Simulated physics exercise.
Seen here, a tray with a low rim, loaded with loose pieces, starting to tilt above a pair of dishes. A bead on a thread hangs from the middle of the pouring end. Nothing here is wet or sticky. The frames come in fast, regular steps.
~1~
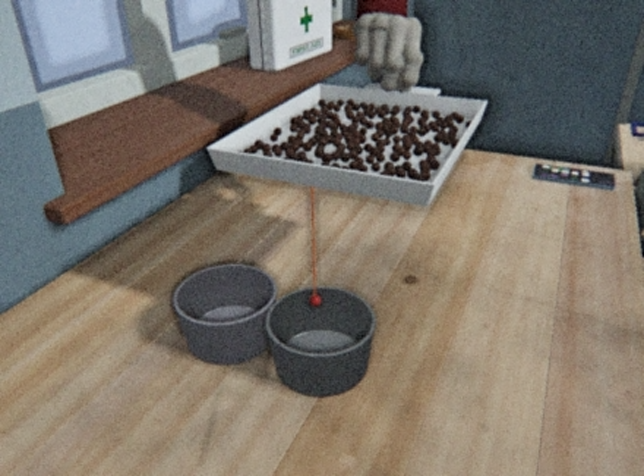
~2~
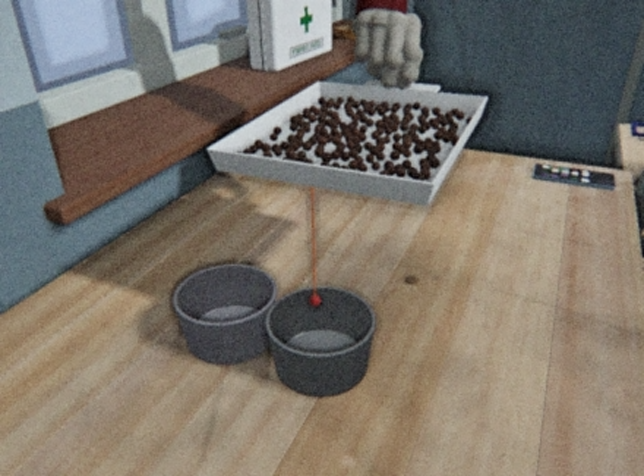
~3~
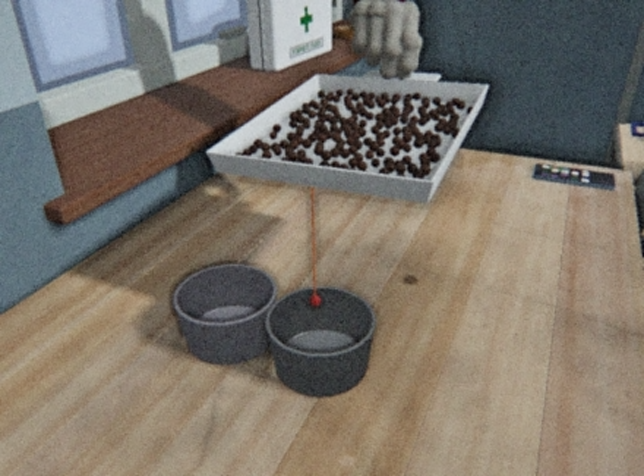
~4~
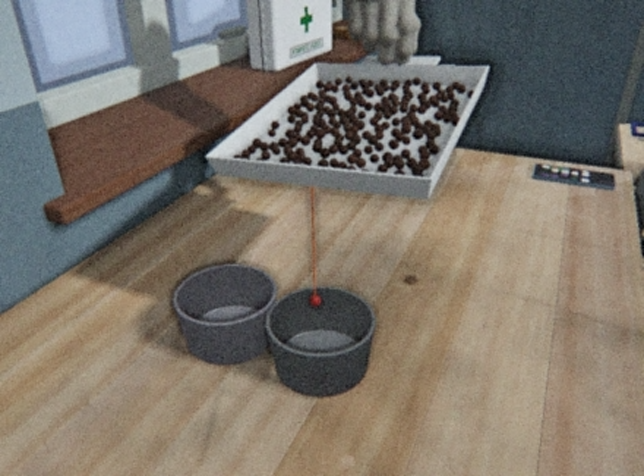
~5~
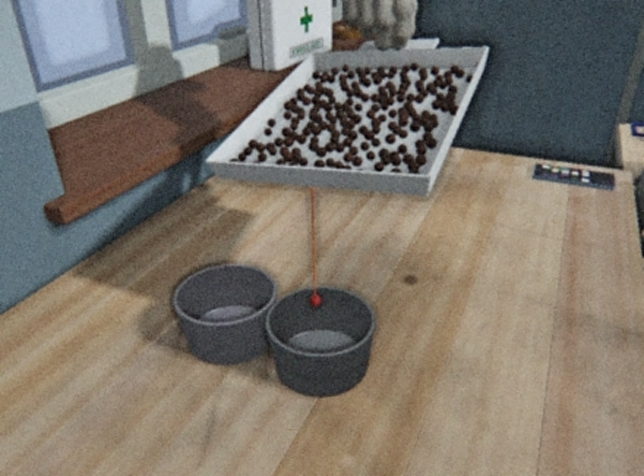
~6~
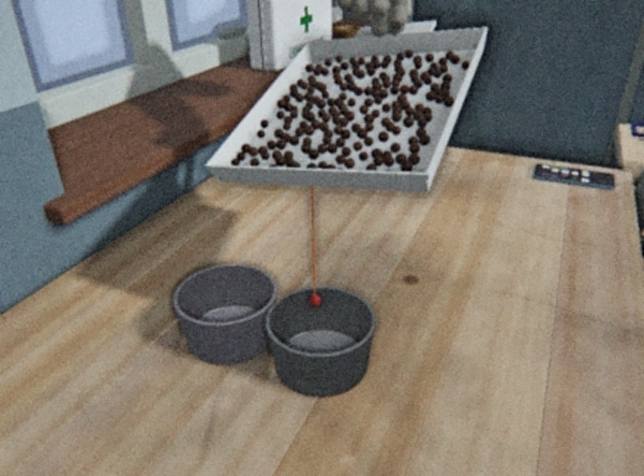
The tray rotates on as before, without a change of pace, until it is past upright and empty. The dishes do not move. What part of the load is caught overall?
The two hold the larger part of the load.
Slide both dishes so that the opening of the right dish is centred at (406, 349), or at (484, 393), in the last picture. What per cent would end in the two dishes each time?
First some 10, then 0 per cent.
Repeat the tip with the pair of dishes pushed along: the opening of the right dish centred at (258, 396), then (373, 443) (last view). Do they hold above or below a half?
The first try: Less than half. The second: Below a half.
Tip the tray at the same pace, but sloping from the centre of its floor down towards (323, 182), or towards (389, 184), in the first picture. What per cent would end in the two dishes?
Near 10 % and 0 %.
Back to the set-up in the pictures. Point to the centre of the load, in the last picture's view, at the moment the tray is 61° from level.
Near (257, 167).
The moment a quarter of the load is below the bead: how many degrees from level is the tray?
Near 80 degrees.
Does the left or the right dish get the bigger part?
More ends in the left one.
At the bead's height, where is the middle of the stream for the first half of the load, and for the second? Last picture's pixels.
Early half (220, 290), late half (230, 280).
Shortly afterwards, tray tipped steeply; the bulk on the tray; only a few in the left dish; only a few outside both; a little in the air.
Next, tray tipped right over; near a quarter on the tray; near half in the left dish; a little outside both; near a quarter in the air.
Some moments later, tray tipped past a quarter turn; the bulk in the left dish; near a quarter outside both.
In the end, tray tipped past a quarter turn; none at all in the right dish; the bulk in the left dish; near a quarter outside both.
